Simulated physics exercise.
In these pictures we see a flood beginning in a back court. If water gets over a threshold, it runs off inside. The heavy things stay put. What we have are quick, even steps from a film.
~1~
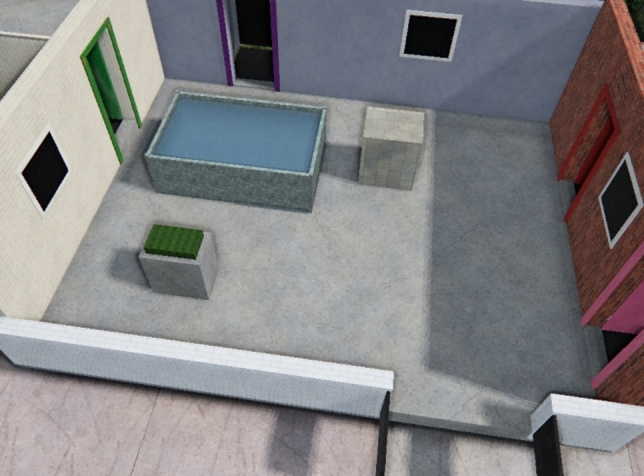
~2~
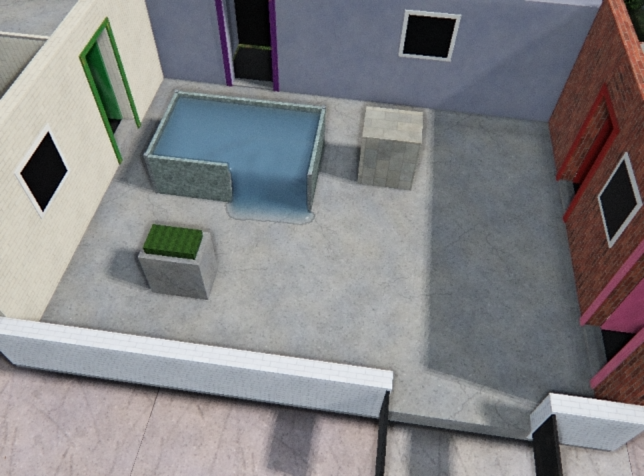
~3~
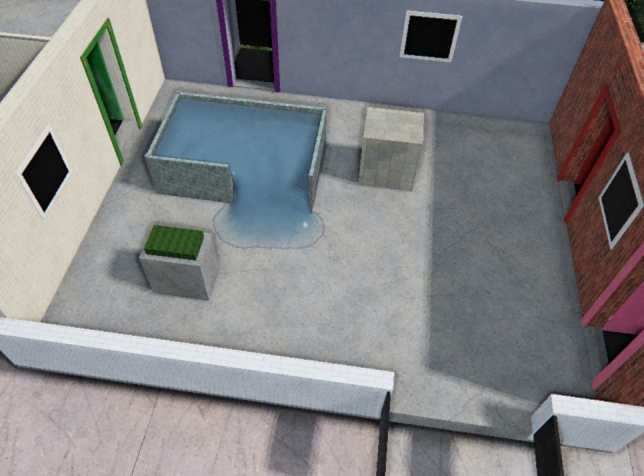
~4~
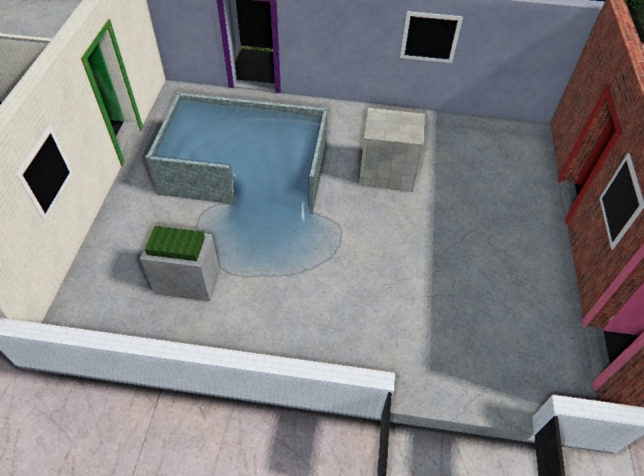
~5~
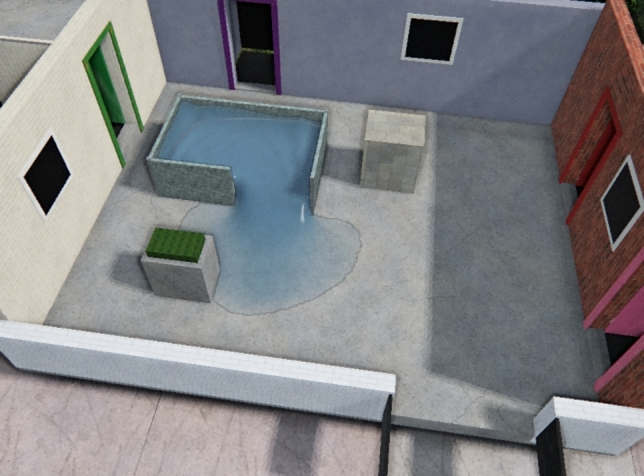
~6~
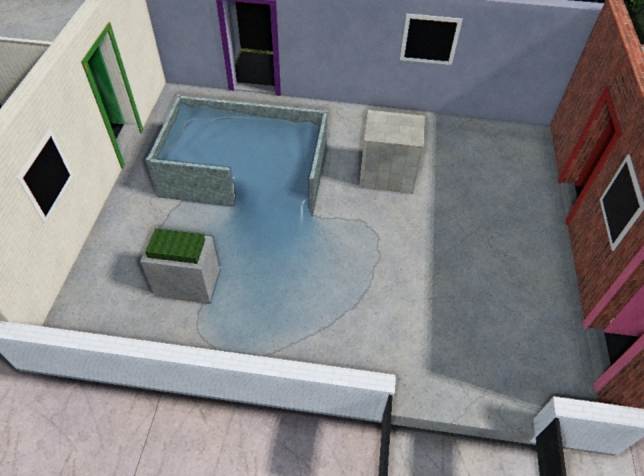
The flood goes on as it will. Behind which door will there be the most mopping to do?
The pink door.
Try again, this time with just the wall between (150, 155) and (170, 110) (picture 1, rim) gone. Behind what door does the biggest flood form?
It's the green one.
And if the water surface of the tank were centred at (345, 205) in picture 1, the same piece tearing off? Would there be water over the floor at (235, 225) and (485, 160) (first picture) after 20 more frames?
Point one soaked, point two left dry.
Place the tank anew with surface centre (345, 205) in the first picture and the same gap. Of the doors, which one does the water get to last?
Answer: The one in purple.
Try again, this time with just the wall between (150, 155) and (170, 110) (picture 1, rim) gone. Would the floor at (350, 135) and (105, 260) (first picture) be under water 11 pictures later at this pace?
Point one left dry, point two soaked.
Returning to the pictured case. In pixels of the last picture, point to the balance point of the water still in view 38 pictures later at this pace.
Near (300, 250) in the last view.
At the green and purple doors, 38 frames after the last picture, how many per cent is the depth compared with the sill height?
The first sits near 40 in a hundred and the second near 70 in a hundred.
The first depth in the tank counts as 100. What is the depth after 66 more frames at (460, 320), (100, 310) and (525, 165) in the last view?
Estimated readings in sequence: 6, 8, 8 percent.
A moment on, water covers 25 % of the floor; pink door not reached, green door not reached, red door not reached, purple door not reached.
Next, water covers 40 % of the floor; pink door not reached, green door not reached, red door not reached, purple door not reached.
Then, water covers 45 % of the floor; pink door some in, green door wet at the sill, nothing in, red door not reached, purple door not reached.
Later, water covers 70 % of the floor; pink door a lot in, green door wet at the sill, nothing in, red door wet at the sill, nothing in, purple door wet at the sill, nothing in.
In the end, water covers 95 % of the floor; pink door a lot in, green door wet at the sill, nothing in, red door wet at the sill, nothing in, purple door a trickle in; the pink door has let in the most.
